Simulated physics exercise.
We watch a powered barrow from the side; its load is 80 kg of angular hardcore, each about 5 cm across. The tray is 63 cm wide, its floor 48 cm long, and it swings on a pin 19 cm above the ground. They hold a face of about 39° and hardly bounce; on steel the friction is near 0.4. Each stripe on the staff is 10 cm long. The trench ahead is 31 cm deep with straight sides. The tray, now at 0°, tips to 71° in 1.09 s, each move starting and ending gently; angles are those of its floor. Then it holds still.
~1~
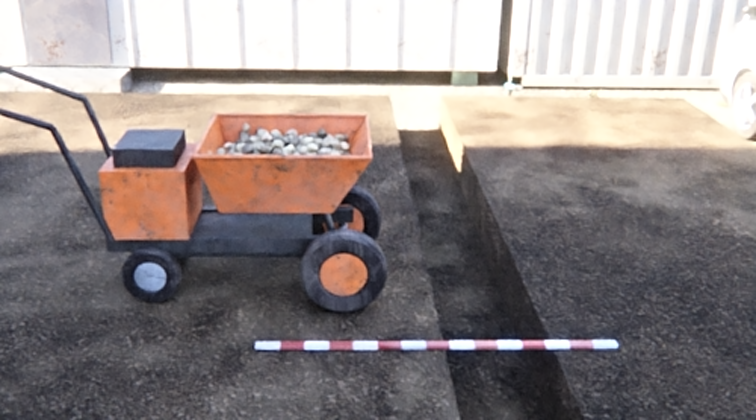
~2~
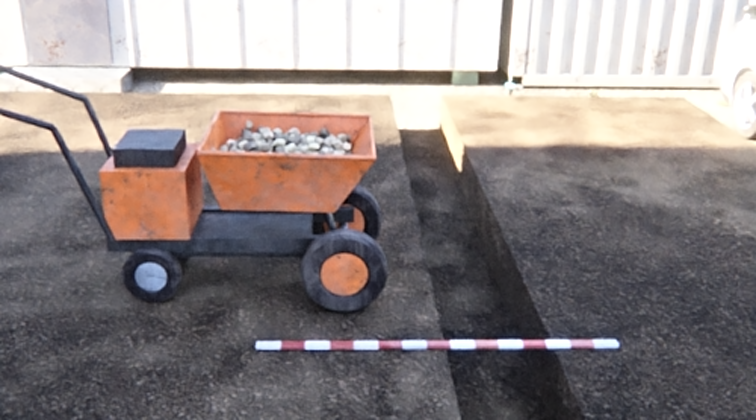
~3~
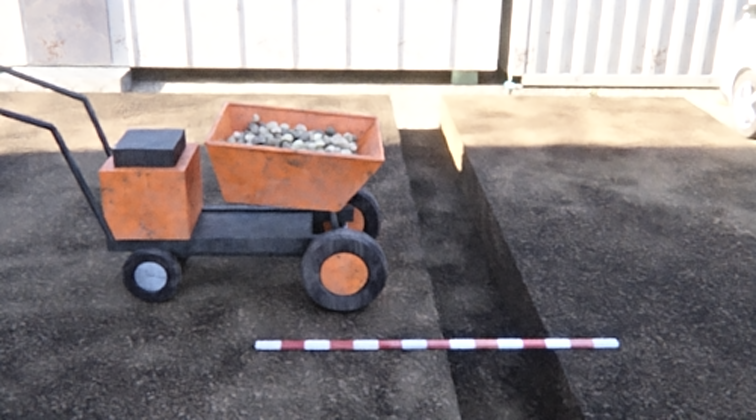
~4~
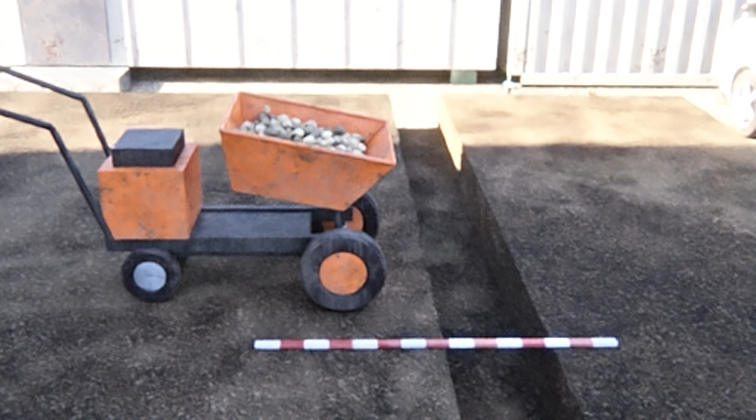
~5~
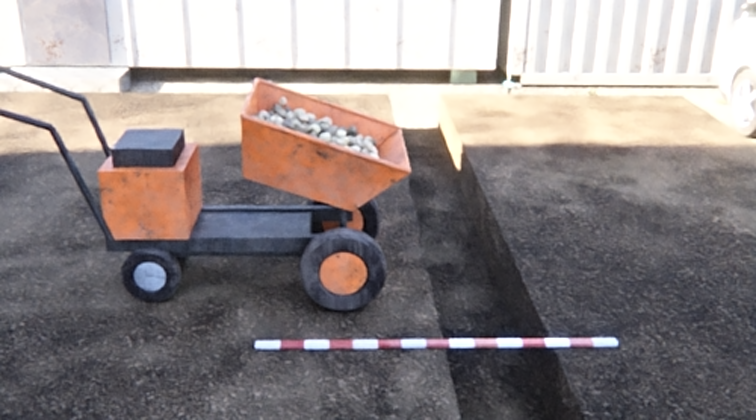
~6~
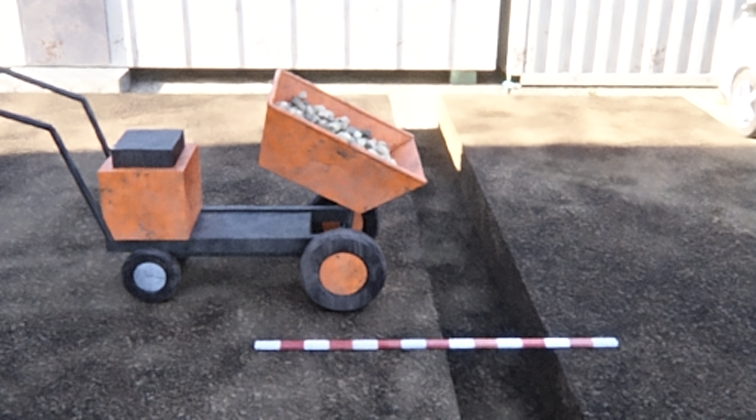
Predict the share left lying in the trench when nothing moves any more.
Some 60 per cent of it.
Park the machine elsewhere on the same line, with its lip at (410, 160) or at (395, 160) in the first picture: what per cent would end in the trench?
About 35 and 45 per cent.
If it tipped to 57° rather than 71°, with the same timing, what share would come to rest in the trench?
It would be near 10 per cent.
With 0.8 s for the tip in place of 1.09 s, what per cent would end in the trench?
It would be near 55 per cent.
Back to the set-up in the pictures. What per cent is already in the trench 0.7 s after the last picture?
About 15 per cent by then.
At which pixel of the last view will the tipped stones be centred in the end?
Their middle is at about (490, 326).
Then, 0.4 s after the last picture the floor is at 60°, 100 % in the tray; the foremost stones are at (453, 211).
Then, 0.7 s after the last picture the floor is at 71°, 84 % in the tray, 16 % in the trench; the foremost stones are at (521, 305).
Then, 1.1 s after the last picture the floor is at 71°, 60 % in the tray, 38 % in the trench, 2 % past the trench; the foremost stones are at (582, 282).
Then, 3.0 s after the last picture the floor is at 71°, 38 % in the tray, 60 % in the trench, 2 % past the trench; the foremost stones are at (590, 274).
